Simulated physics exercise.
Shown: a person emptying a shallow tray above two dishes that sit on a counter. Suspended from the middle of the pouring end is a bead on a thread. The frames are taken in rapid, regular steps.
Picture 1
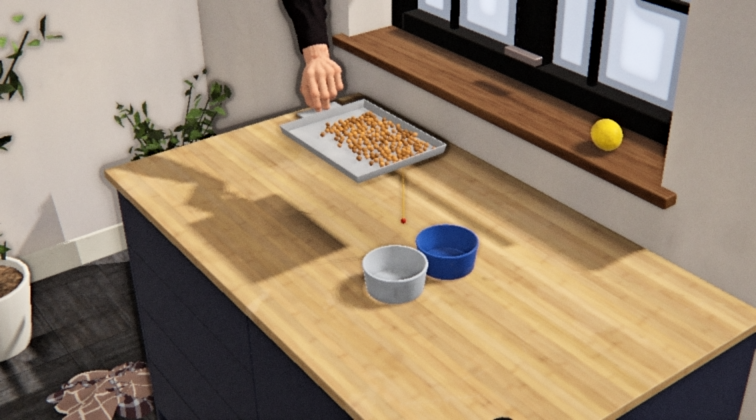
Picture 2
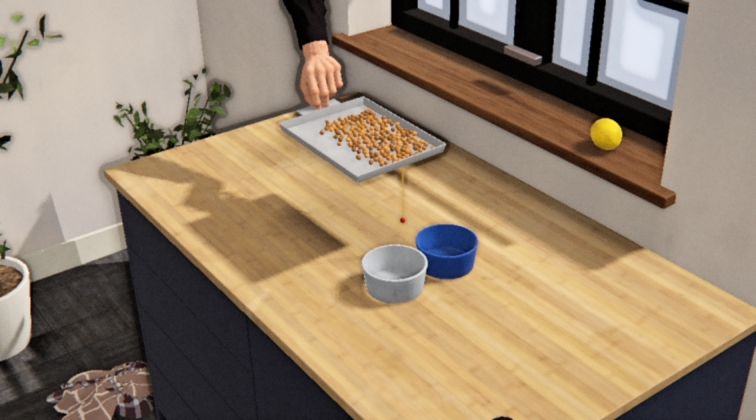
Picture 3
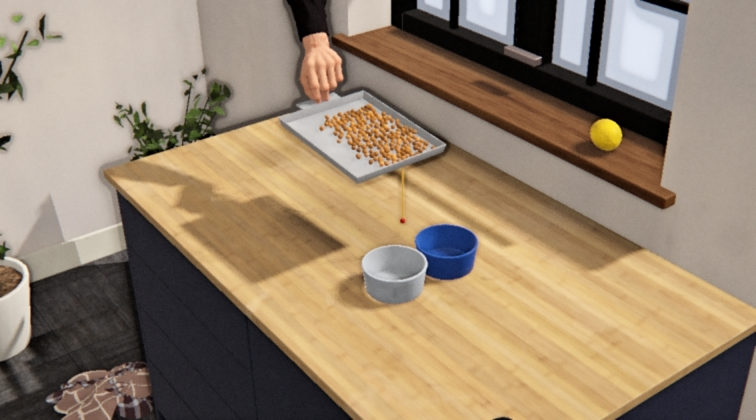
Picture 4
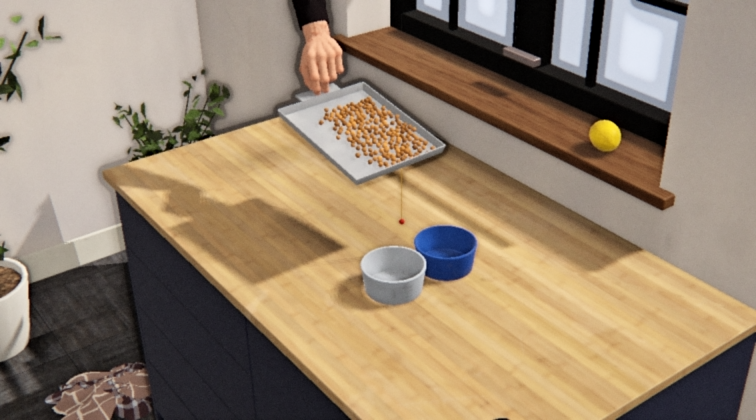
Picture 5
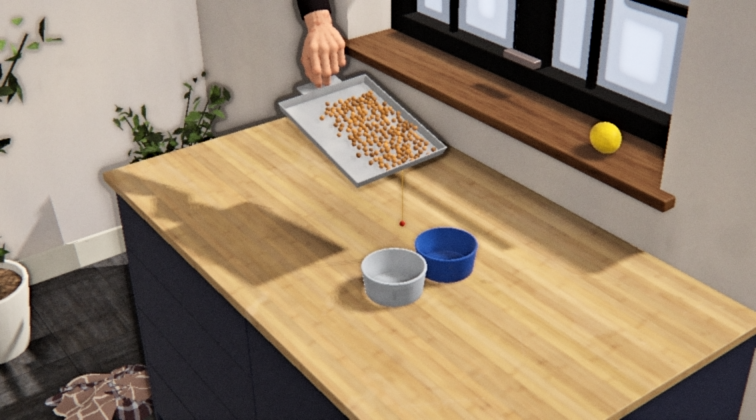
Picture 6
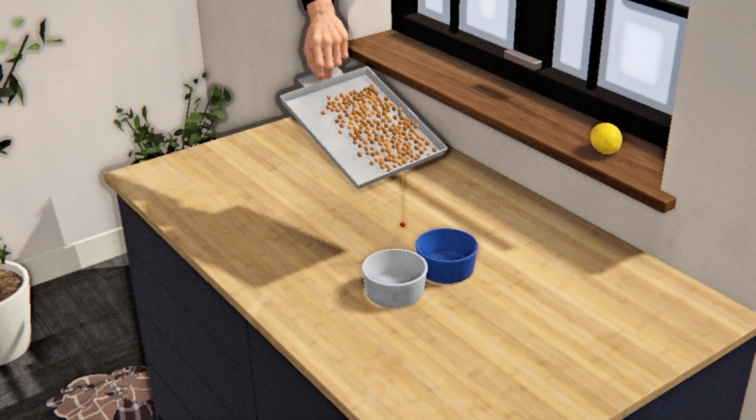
A pale wooden counter with dark sides stands by a window in a bright room, seen from above at an angle by a still camera. A hand holds a grey tray of orange-brown roasted chickpeas above a grey dish and a blue one, a red bead hanging on a thread, a yellow ball on the sill. The hand rises, steadily tilting the tray down toward its left front corner.
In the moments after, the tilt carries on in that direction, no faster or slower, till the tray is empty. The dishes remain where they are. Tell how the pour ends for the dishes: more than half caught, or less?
Most likely the dishes will collect the majority of it.
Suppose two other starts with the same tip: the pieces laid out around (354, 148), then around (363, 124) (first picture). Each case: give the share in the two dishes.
From the first start you get 70 in a hundred, from the second 70 in a hundred.
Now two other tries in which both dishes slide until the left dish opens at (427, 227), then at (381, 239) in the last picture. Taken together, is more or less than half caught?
Well, not up to half at the first spot and not up to half at the second.
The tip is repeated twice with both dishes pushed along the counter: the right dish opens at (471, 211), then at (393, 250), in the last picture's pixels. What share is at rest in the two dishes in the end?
Near 20 % and 50 %.
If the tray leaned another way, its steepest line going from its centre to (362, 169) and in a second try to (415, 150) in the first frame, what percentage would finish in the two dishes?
Somewhere close to 30 % the first time, 20 % the second.
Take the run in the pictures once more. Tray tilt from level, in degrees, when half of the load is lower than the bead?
I'd say close to 115 degrees.
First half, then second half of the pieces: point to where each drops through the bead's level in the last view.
The opening part goes through (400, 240); what follows goes through (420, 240).
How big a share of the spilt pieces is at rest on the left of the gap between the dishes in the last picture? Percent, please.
Around 80 per cent, give or take.
Just after the last frame, tray tipped steeply; every one on the tray.
A moment on, tray tipped past a quarter turn; the larger part on the tray; just a few in the left dish; just a few in the right dish; about a tenth outside both; about a tenth in the air.
Further on, tray tipped past a quarter turn; roughly a third in the left dish; roughly a third in the right dish; roughly a quarter outside both.
When it is over, tray tipped past a quarter turn; roughly a third in the left dish; roughly a third in the right dish; roughly a quarter outside both.
